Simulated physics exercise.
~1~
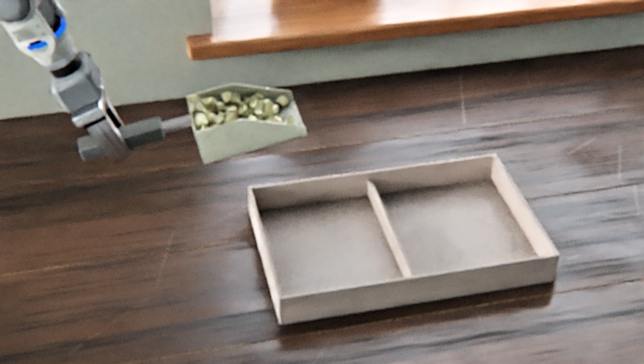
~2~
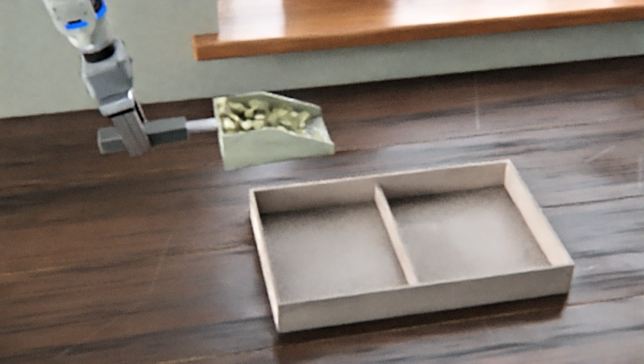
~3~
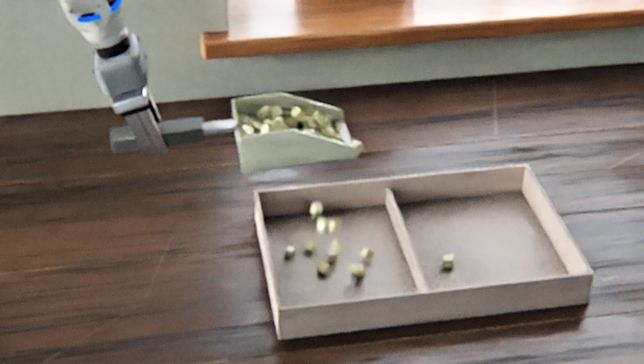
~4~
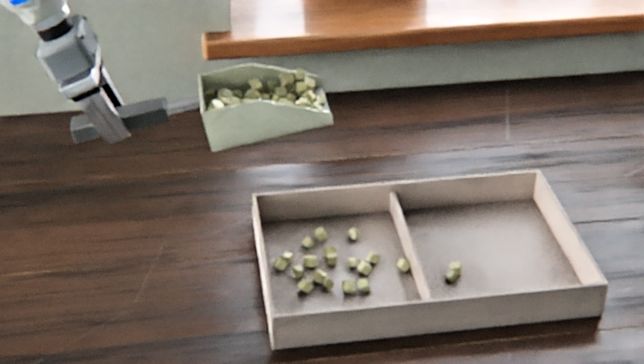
A robot arm moved a pale green scoop full of small green vegetable dice to the right, spilling some into the divided tray below, then drew back left and up, leaving most pieces in the scoop and more in the tray's left part than its right.
